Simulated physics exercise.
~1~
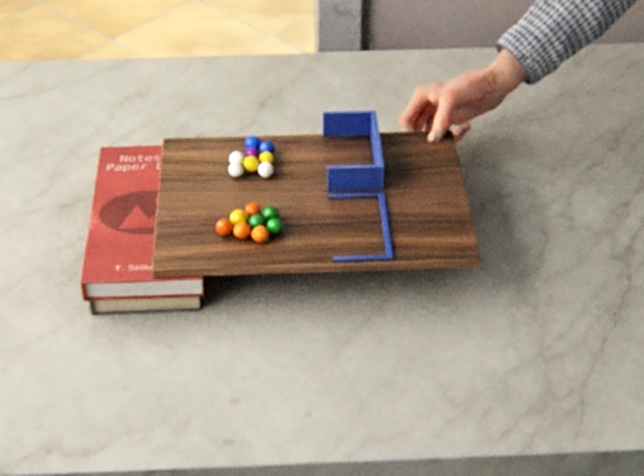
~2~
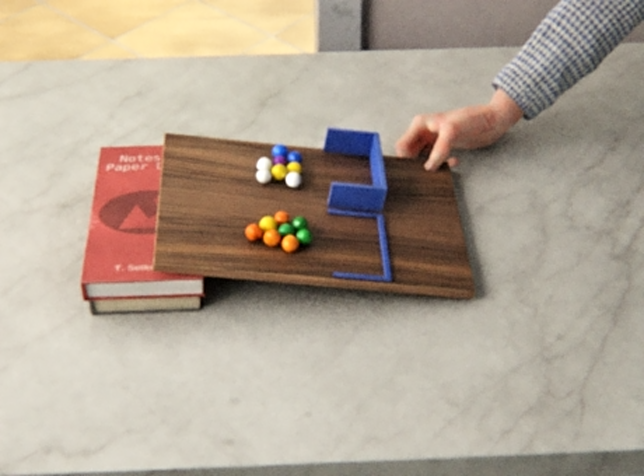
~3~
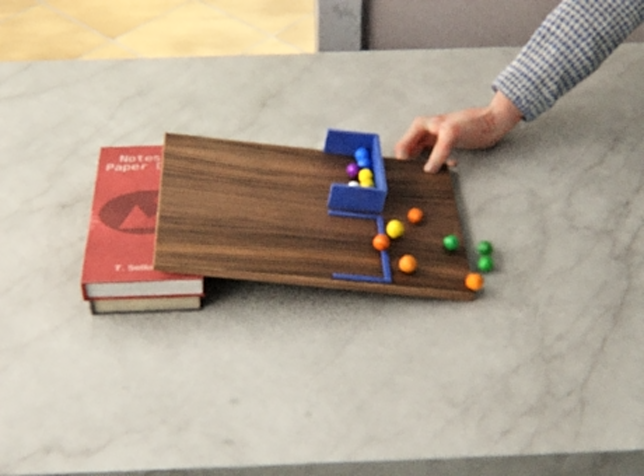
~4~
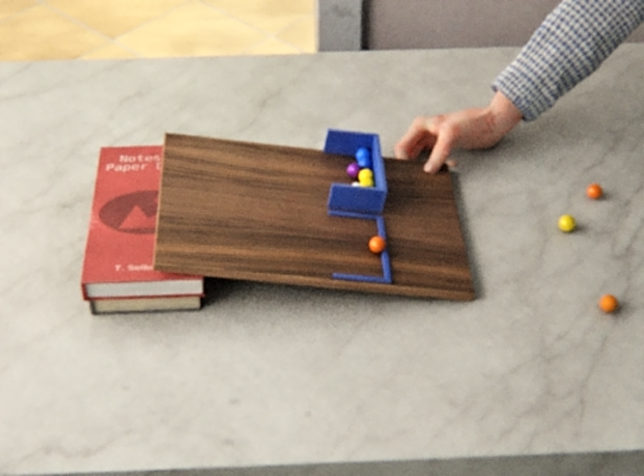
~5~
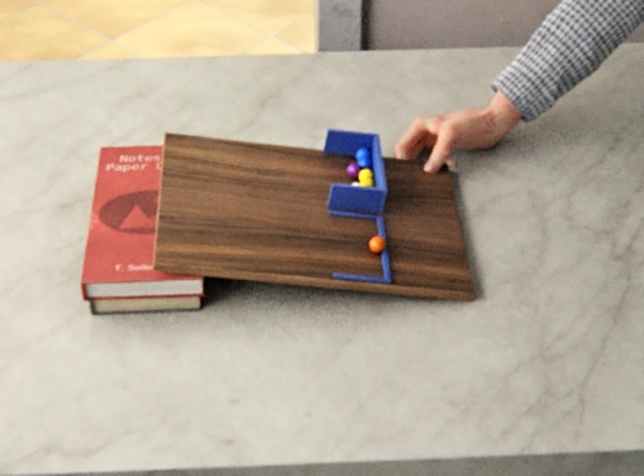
A hand at the right holds up one end of a dark wooden board, its left end resting on red-covered books on a grey marble counter, seen from slightly above. Two blue barriers stand on the board, a taller one at the back and a low one in front, with a cluster of small coloured balls left of each. The hand lowers its end, and both clusters roll right. The back balls gather inside the tall barrier, while most front ones, orange, green and yellow, cross the low strip and roll off across the counter. Finally, one orange ball remains at the low barrier, and the back group stays caught.
